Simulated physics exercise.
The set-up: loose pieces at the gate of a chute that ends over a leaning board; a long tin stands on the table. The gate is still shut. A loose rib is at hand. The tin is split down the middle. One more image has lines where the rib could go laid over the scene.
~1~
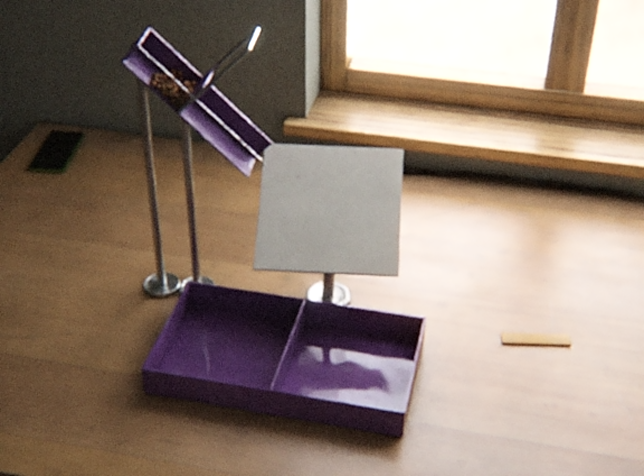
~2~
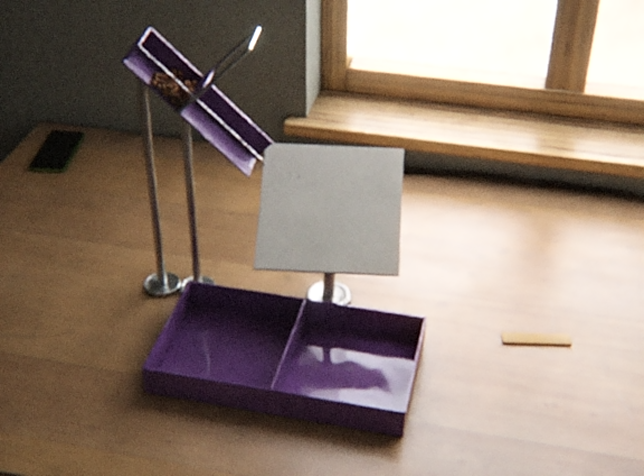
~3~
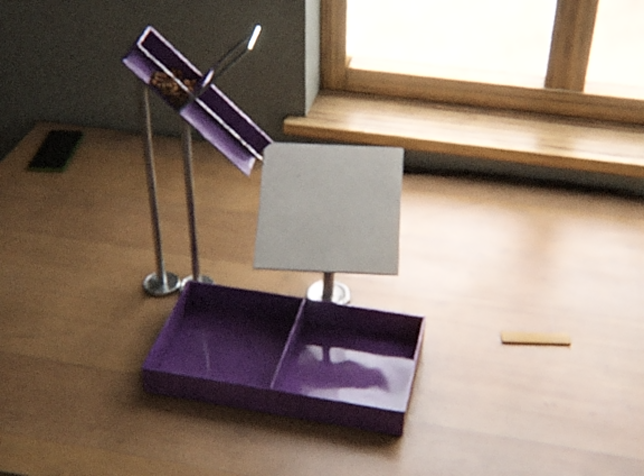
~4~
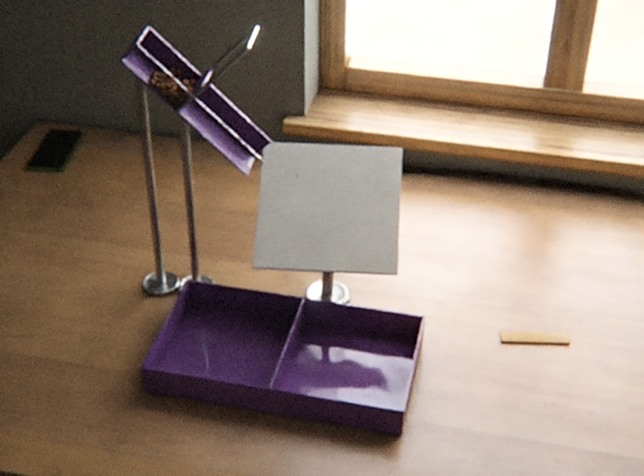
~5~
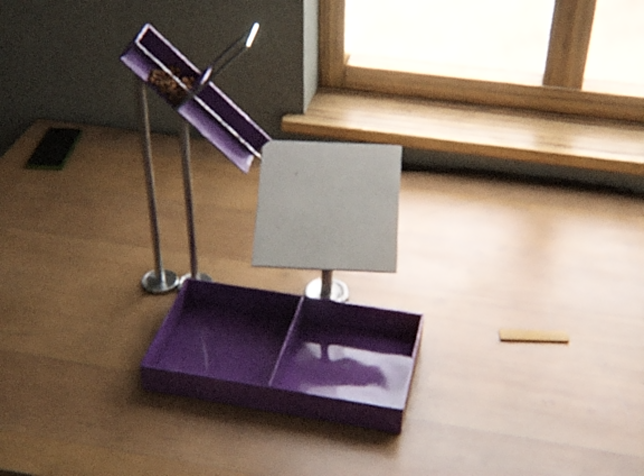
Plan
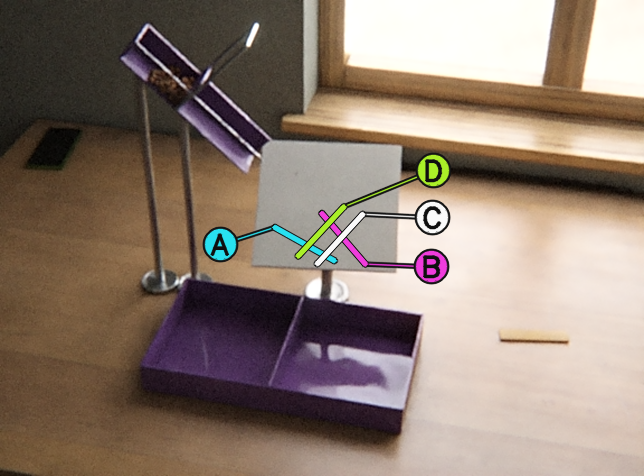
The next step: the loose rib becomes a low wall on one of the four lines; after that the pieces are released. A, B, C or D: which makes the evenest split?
C is best.
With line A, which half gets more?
More lands on the right.
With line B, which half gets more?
Right.
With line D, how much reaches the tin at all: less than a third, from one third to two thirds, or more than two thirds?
It is more than two thirds.
On the marked copy, line A from (274, 227) to (334, 260); line B from (321, 213) to (365, 264); line C from (362, 214) to (317, 263); line D from (343, 206) to (298, 256).
For line A, of what is caught, just a few in the left half, almost all in the right.
For line B, of what is caught, about a tenth in the left half, almost all in the right.
For line C, of what is caught, roughly half in the left half, roughly half in the right.
For line D, of what is caught, almost all in the left half, about a tenth in the right.
